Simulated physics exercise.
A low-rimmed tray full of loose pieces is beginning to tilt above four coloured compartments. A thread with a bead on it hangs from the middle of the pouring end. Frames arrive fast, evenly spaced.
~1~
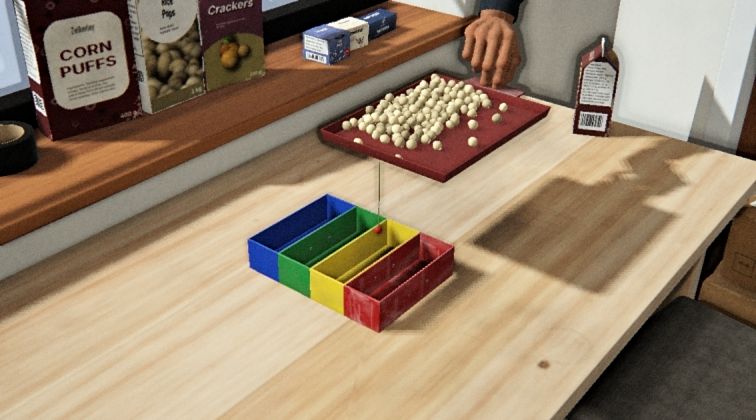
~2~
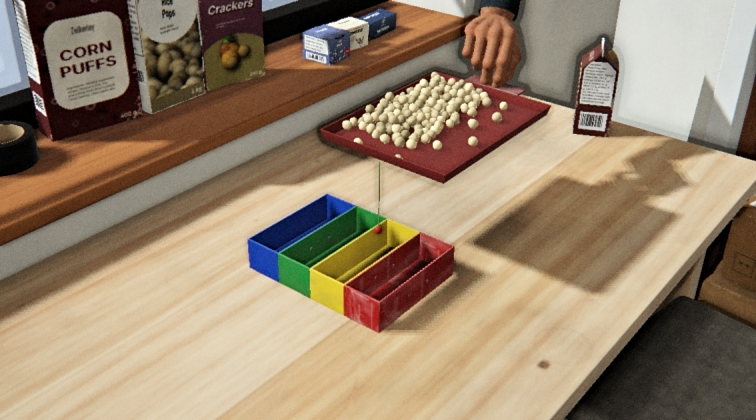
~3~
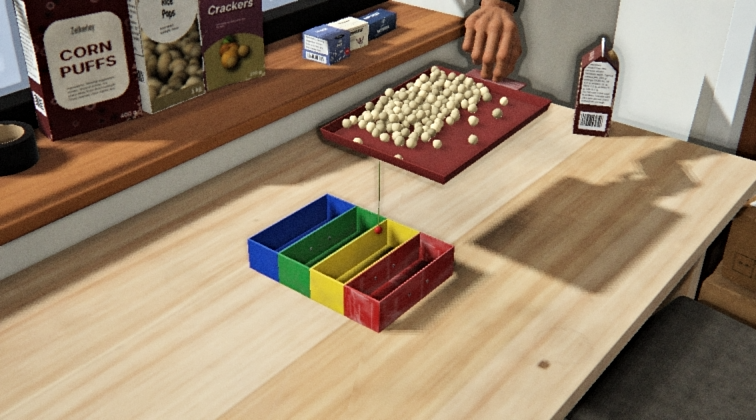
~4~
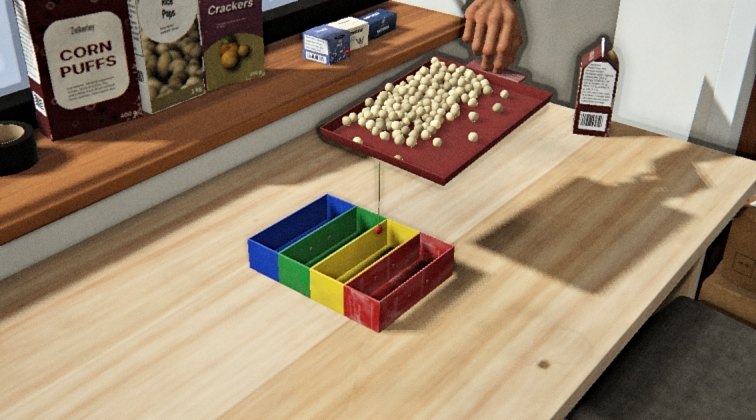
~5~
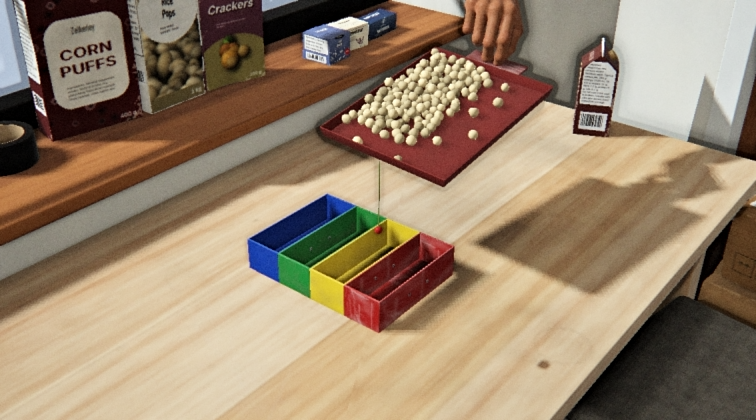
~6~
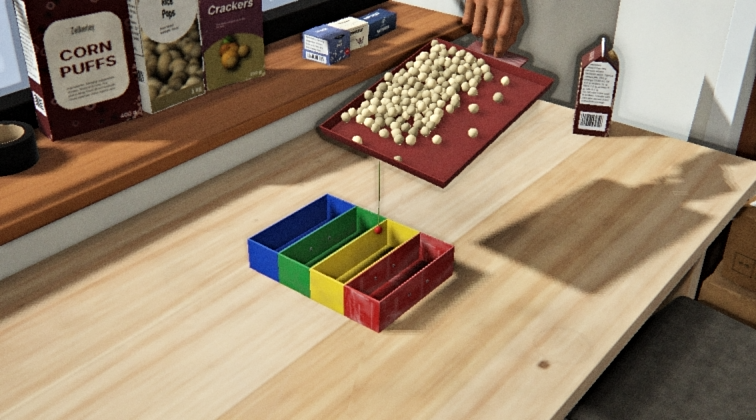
On a wooden table beside a windowsill lined with snack boxes, a dark red tray of pale round nuts sits above blue, green, yellow and red compartments, a hand at its far edge. The tray slowly tilts a little, its far side rising, while the nuts stay bunched together.
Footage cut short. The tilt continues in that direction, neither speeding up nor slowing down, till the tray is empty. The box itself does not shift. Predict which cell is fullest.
My prediction is the red cell.
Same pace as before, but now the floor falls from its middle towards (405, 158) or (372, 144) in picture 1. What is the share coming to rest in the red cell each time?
First case: 30 %; second case: 0 %.
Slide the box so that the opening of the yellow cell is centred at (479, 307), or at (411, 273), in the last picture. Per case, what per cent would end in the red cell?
About 0 and 20 per cent respectively.
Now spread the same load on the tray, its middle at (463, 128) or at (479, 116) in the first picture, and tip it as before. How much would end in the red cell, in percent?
Roughly 40 per cent, then roughly 40 per cent.
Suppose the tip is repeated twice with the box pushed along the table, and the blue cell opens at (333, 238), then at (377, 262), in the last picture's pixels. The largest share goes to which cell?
For the first position it is the cell in yellow, and for the second it is green.
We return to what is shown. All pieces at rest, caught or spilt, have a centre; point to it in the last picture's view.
Last view, centre at rest - approx. (394, 298).
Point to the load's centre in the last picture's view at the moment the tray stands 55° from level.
Somewhere about (409, 139).
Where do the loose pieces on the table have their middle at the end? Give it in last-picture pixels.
Their middle ends up at roughly (452, 331).
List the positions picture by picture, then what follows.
Corners of the pouring end at (325, 129) and (444, 173), level; middle of the load at (423, 112), macadamia nuts; bead on its thread at (379, 230); blue cell at (264, 258); green cell at (295, 273); yellow cell at (327, 289); red cell at (362, 306), in the first frame.
Corners of the pouring end at (325, 129) and (444, 173), level; middle of the load at (423, 111), in the second frame.
Corners of the pouring end at (324, 128) and (444, 174), tipped barely, lowest at the right corner; middle of the load at (424, 107), in the third frame.
Corners of the pouring end at (324, 127) and (444, 176), tipped a little, lowest at the right corner; middle of the load at (424, 102), in the fourth frame.
Corners of the pouring end at (324, 126) and (444, 178), tipped a little, lowest at the right corner; middle of the load at (424, 97), in the fifth frame.
Corners of the pouring end at (323, 126) and (443, 179), tipped a little, lowest at the right corner; middle of the load at (423, 92); blue cell at (264, 258); green cell at (295, 273); yellow cell at (327, 289); red cell at (362, 306), in the sixth frame.
Soon, tray tipped steeply; most on the tray; a stray few in the yellow cell; a stray few in the red cell; a stray few in the green cell; a small part falling or outside the box.
A while on, tray tipped right over; about a quarter on the tray; about a quarter in the red cell; a small part in the yellow cell; a small part in the green cell; about a third falling or outside the box.
Towards the end, tray tipped past a quarter turn; about a third in the red cell; about a quarter in the yellow cell; a small part in the green cell; a stray few in the blue cell; about a third falling or outside the box.
Finally, tray tipped past a quarter turn; about a third in the red cell; about a quarter in the yellow cell; a small part in the green cell; a stray few in the blue cell; about a third outside the box.
